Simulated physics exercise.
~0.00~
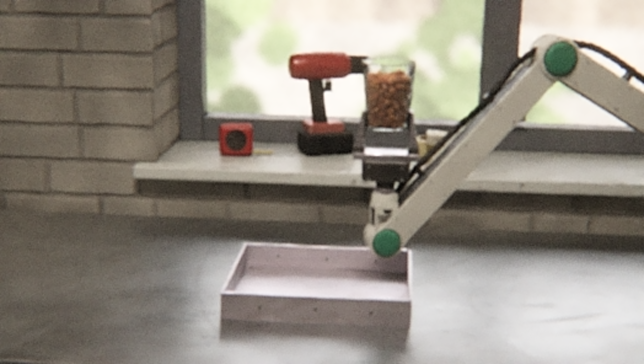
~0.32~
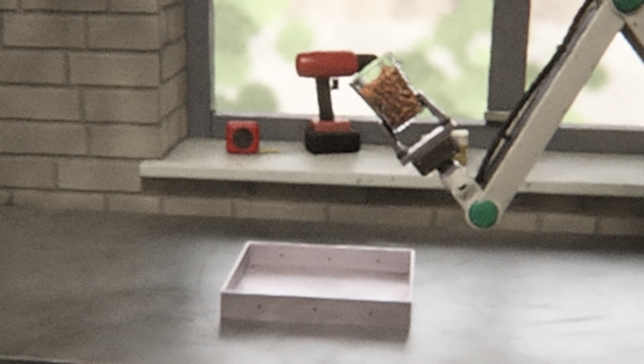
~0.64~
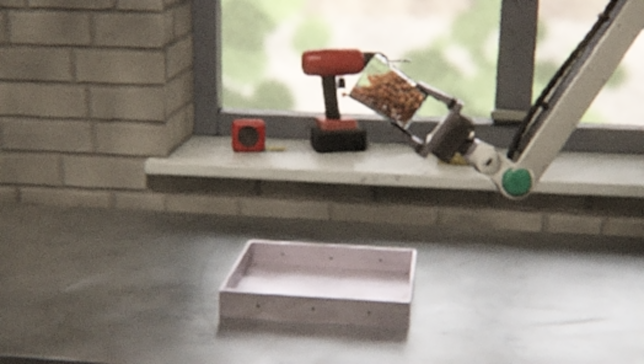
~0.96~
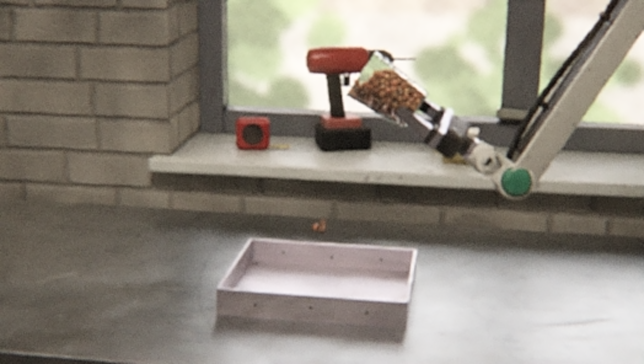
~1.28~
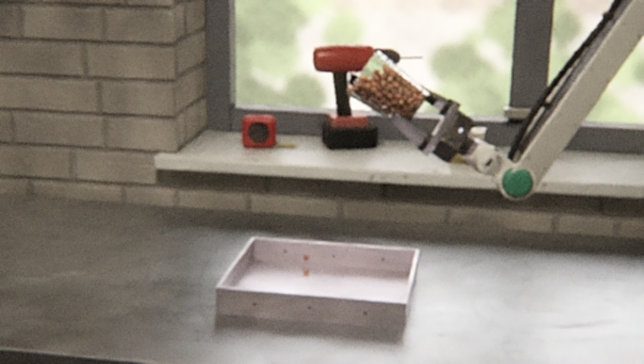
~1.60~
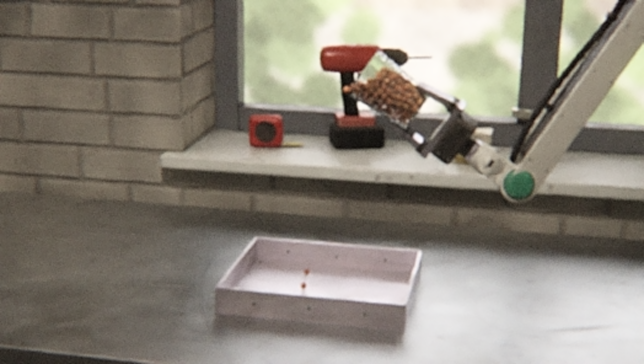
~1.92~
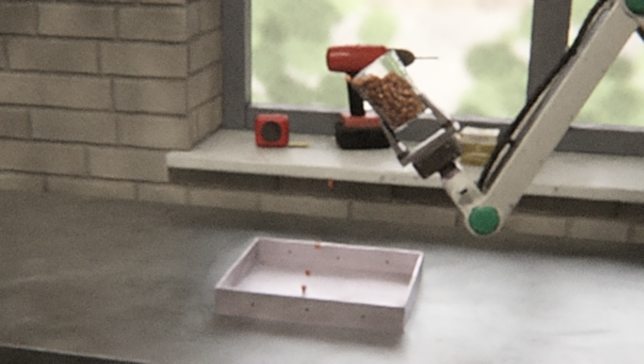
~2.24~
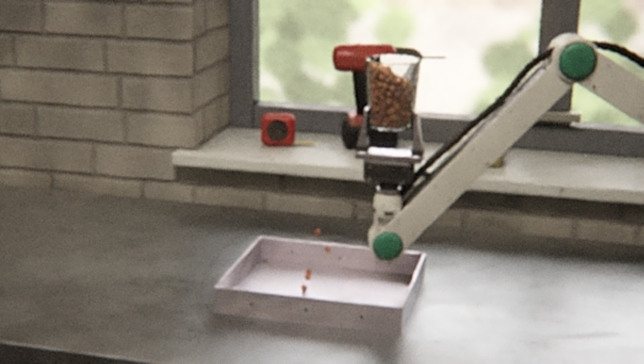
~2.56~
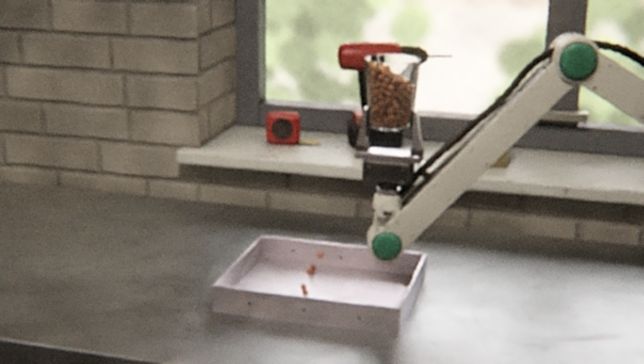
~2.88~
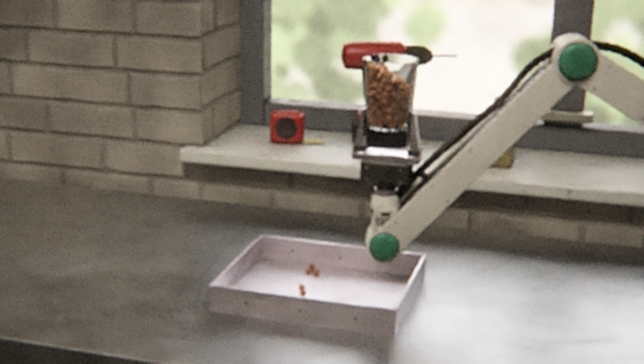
A pale robotic arm with green joints, reaching in from the right, holds a clear cup full of orange-brown beads above a grey table, seen from the front and slightly above. A shallow pale pink tray sits on the table, and behind it a red drill and a small red device rest on a windowsill beside a brick wall. The arm draws back to the right and tips the cup leftward over the tray. A few beads drop into it. The arm then swings the cup upright as the last ones fall, and it ends still nearly full, with a handful of beads in the tray.
